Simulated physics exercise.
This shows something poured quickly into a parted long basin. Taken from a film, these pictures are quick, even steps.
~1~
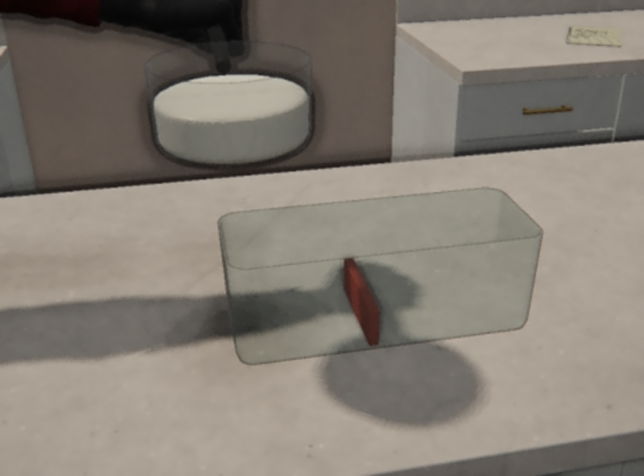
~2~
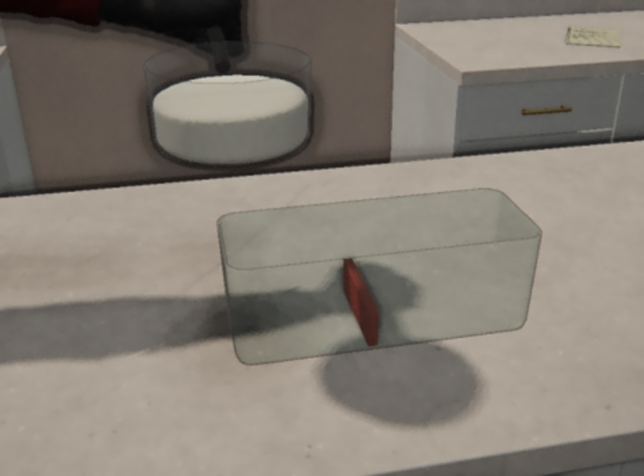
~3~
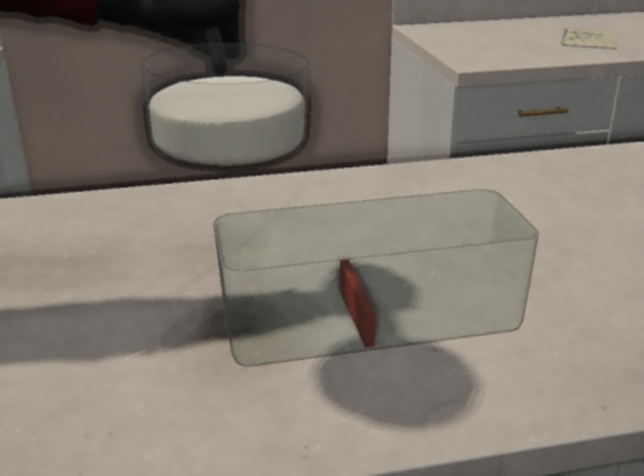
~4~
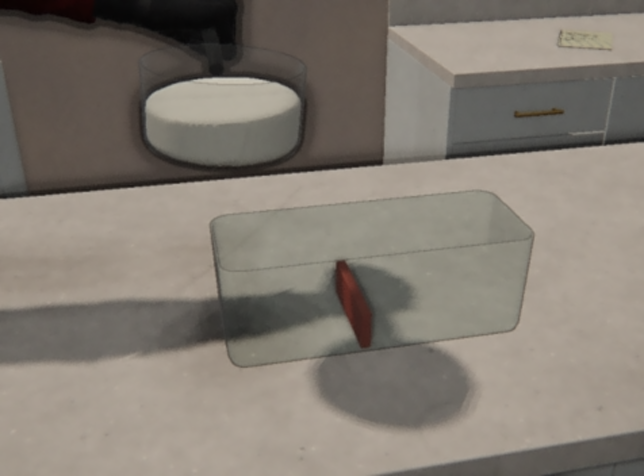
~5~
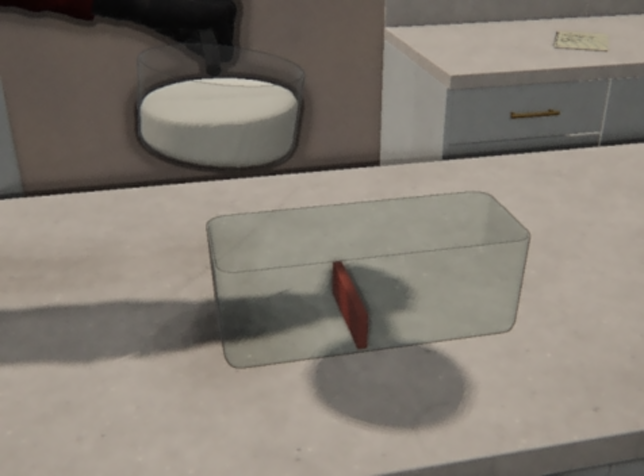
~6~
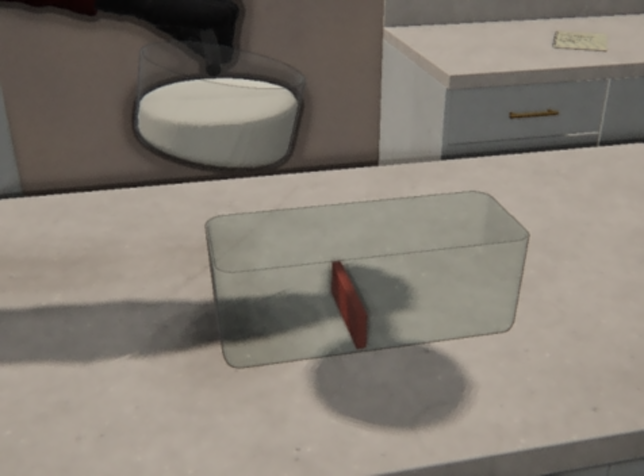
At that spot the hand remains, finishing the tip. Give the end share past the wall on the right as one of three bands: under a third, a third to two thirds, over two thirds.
The end share is a third to two thirds.
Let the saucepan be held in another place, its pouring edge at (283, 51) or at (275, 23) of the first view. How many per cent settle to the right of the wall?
First about 30, then 30 per cent.
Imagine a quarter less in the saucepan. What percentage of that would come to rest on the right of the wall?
40 per cent or so.
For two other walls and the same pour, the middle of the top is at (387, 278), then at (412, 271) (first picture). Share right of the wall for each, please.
It works out to around 20 per cent for the first and around 0 per cent for the second.
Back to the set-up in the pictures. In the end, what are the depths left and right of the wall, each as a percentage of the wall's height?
About 40 on the left and about 40 on the right.
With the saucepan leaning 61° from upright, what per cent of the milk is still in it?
Around 70 percent remains.
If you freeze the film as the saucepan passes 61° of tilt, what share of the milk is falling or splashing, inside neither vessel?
Something like 25 per cent of it.
A moment on, the saucepan is tipped part way and 72 per cent is still to pour, 2 is left of the wall and 2 right of it.
Next, the saucepan is tipped on its side and 18 per cent is still to pour, 16 is left of the wall and 52 right of it.
Then the saucepan is tipped right over and 1 per cent is still to pour, 41 is left of the wall and 55 right of it.
Later the saucepan is tipped right over and 0 per cent is still to pour, 44 is left of the wall and 55 right of it.
In the end 44 per cent lies left of the wall, 55 right of it and 1 outside.
